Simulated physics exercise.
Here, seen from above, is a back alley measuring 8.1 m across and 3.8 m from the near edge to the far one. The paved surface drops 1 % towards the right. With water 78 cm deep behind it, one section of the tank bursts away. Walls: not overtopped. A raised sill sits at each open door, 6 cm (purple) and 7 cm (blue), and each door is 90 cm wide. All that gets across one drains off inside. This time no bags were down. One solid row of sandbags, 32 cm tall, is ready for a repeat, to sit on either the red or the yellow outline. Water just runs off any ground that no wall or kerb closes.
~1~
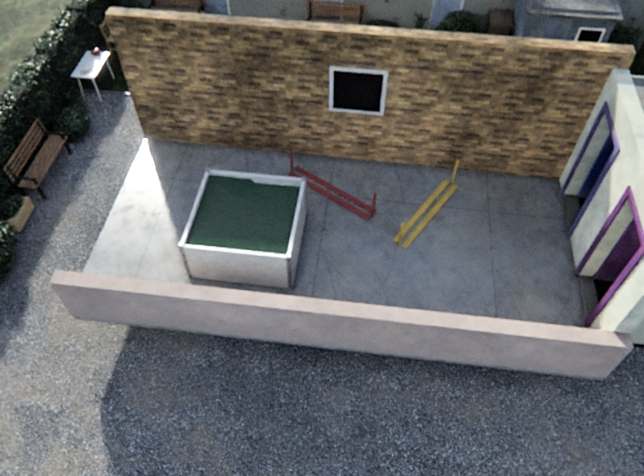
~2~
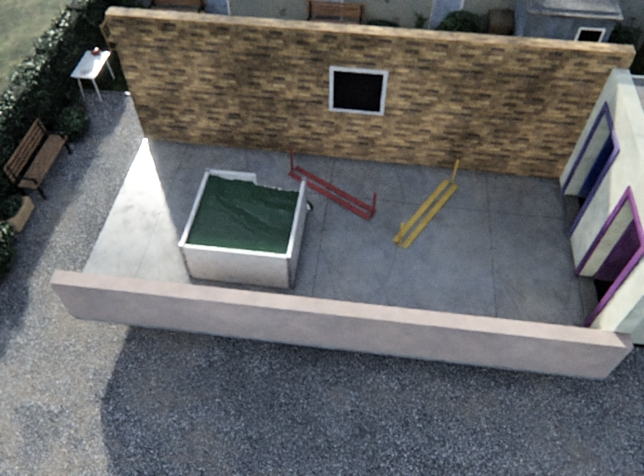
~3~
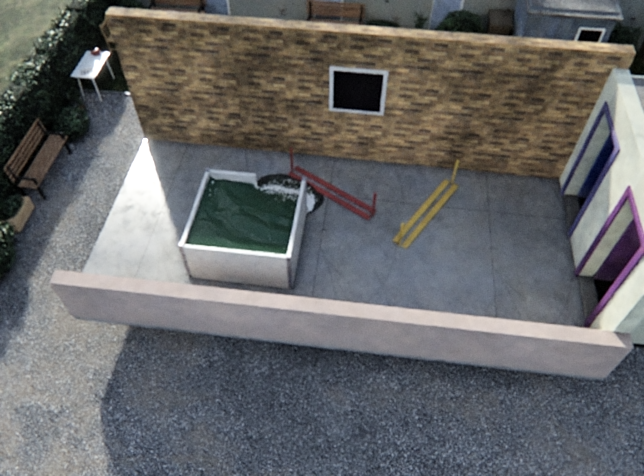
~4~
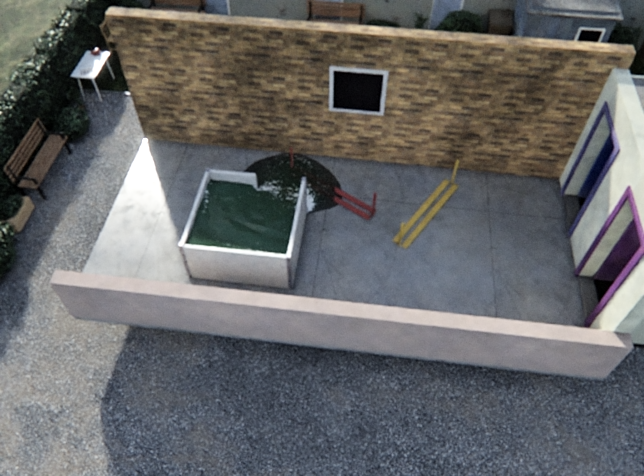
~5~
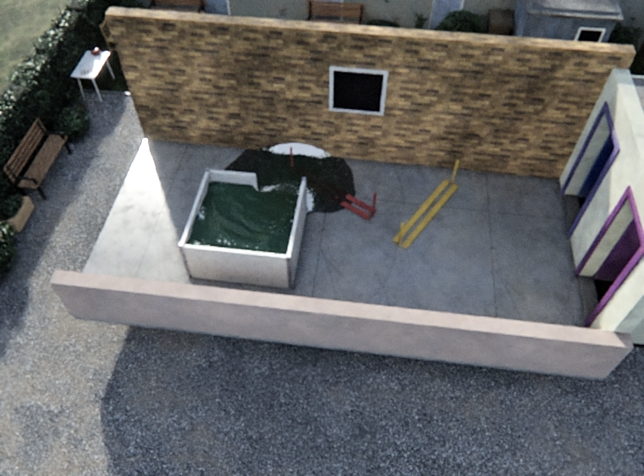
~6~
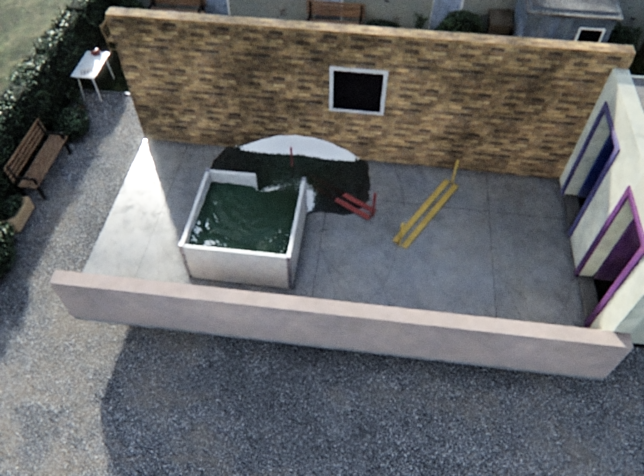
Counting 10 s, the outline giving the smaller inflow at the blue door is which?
It is the red one.
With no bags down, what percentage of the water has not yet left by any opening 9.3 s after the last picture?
About 62 per cent remains.
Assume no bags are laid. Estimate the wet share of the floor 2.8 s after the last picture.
60 %.
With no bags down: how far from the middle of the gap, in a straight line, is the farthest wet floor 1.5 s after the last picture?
The front is around 5.4 m away in a straight line.
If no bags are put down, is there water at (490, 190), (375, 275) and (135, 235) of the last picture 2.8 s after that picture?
One by one, I'd say swamped, spared and swamped.
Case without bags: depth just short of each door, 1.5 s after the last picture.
Purple 0 cm, blue 5 cm.
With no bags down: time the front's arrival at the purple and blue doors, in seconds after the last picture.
For purple it's 2.2 s, and for blue it's 1.5 s.
Then, 0.7 s after the last picture water covers 20 % of the floor and is deepest (46 cm) near (296, 153) in the run without bags; in at the blue door, 0 L with no bags, 0 L with the row on red, 0 L on yellow.
Then, 1.5 s after the last picture water covers 40 % of the floor and is deepest (33 cm) near (295, 160) in the run without bags; in at the blue door, 0 L with no bags, 0 L with the row on red, 0 L on yellow.
Then, 2.8 s after the last picture water covers 60 % of the floor and is deepest (24 cm) near (295, 160) in the run without bags; in at the blue door, 79 L with no bags, 2 L with the row on red, 35 L on yellow.
Then, 5.3 s after the last picture water covers 75 % of the floor and is deepest (16 cm) near (579, 343) in the run without bags; in at the blue door, 167 L with no bags, 12 L with the row on red, 81 L on yellow.
Then, 9.3 s after the last picture water covers 90 % of the floor and is deepest (10 cm) near (581, 354) in the run without bags; in at the blue door, 193 L with no bags, 13 L with the row on red, 90 L on yellow.
